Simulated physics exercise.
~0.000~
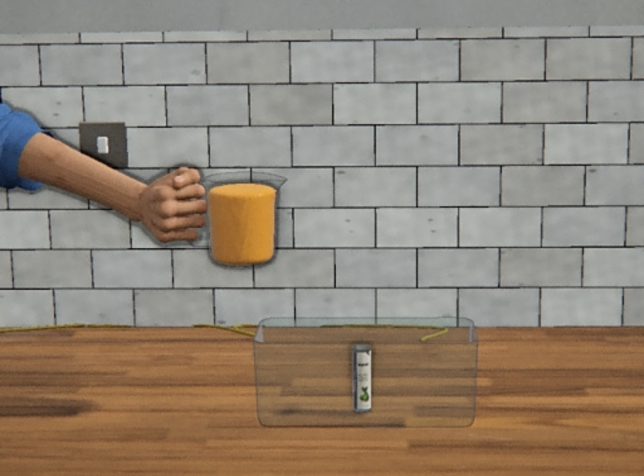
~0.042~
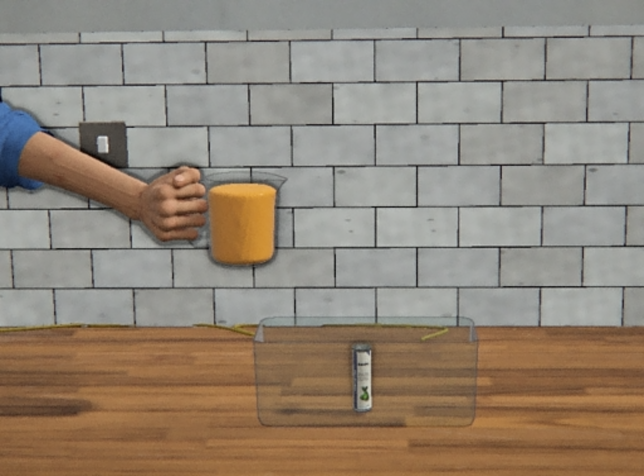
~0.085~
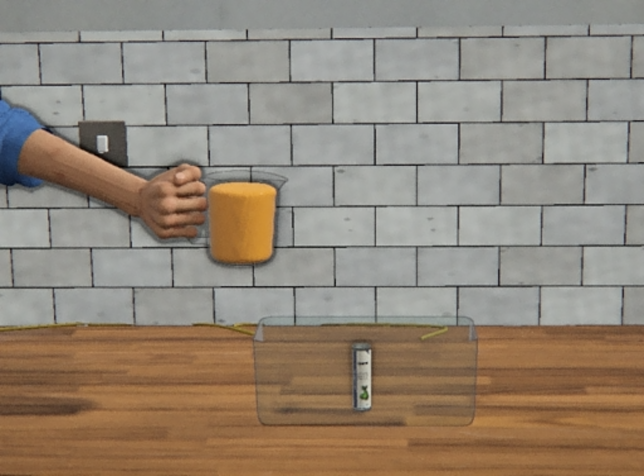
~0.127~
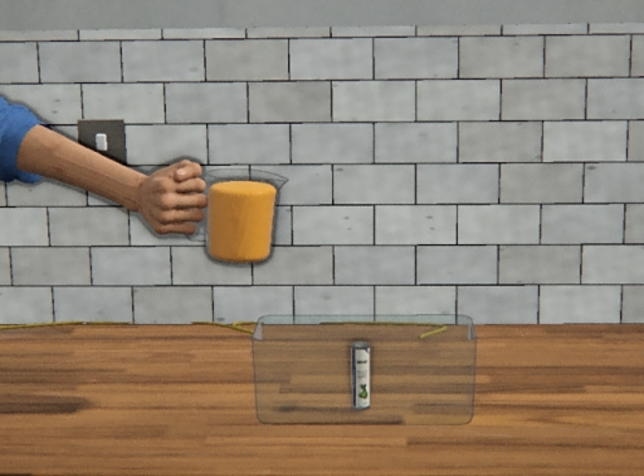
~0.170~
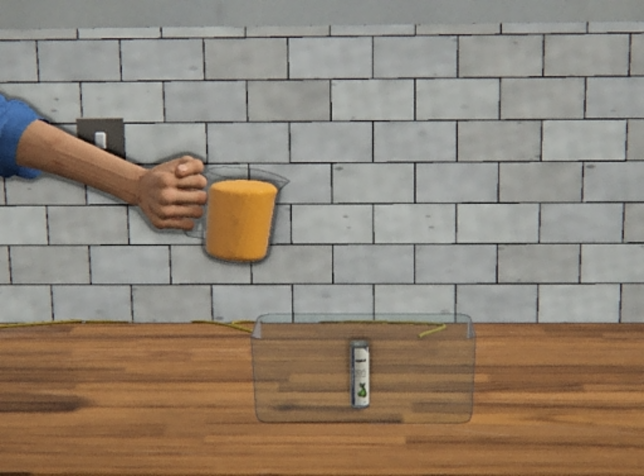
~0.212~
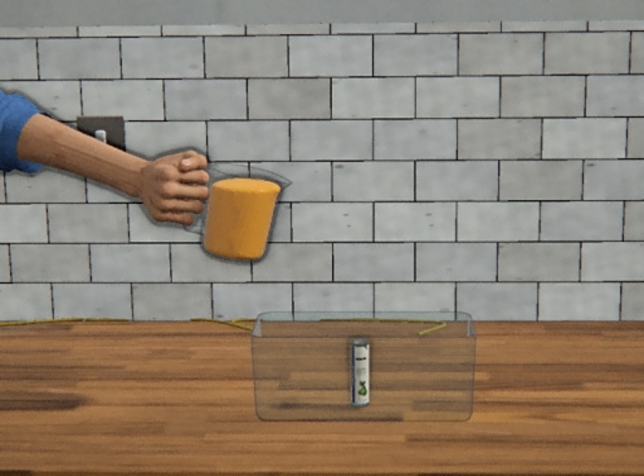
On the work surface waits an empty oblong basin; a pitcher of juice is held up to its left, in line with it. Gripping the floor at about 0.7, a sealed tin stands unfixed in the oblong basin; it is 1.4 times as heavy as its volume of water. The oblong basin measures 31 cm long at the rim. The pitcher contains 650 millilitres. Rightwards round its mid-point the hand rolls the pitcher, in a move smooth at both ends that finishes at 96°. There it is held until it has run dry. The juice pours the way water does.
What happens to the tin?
It fails to stay erect.
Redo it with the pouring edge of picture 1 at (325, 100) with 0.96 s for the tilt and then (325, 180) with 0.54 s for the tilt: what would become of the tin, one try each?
First it keeps standing; then it stays up.
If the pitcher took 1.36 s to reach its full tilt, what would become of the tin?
Then it goes over.
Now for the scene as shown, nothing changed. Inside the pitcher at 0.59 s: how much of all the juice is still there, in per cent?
Roughly 82 per cent.
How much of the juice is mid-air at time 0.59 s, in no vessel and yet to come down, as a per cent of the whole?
Roughly 16 %.
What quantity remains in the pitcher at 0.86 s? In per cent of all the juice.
36 in a hundred, give or take.
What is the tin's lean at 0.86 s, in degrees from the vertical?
The tilt comes to near 0°.
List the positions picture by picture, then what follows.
The first frame shows tilt 0°; pouring edge (287, 178); surface from (208, 190) to (277, 190); the oblong basin's rim runs from (257, 332) to (475, 331); the tin's top is at (362, 350).
The second frame shows tilt 0°; pouring edge (288, 178); surface from (208, 189) to (277, 190).
The third frame shows tilt 2°; pouring edge (288, 179); surface from (209, 188) to (276, 189).
The fourth frame shows tilt 4°; pouring edge (289, 179); surface from (209, 186) to (277, 188).
The fifth frame shows tilt 7°; pouring edge (290, 181); surface from (210, 186) to (278, 187).
The sixth frame shows tilt 11°; pouring edge (293, 182); surface from (211, 185) to (281, 186).
Then, 0.59 s in, the tilt is 64° and 82 per cent is still to pour; the tin stands where it began.
Then, 0.86 s in, the tilt is 94° and 36 per cent is still to pour; the tin stands 1 cm from where it began.
Then, 1.15 s in, the tilt is 96° and 8 per cent is still to pour; the tin lies on its side.
Then, 1.46 s in, the tilt is 96° and 1 per cent is still to pour; the tin lies on its side.
Finally, the tin lies on its side.
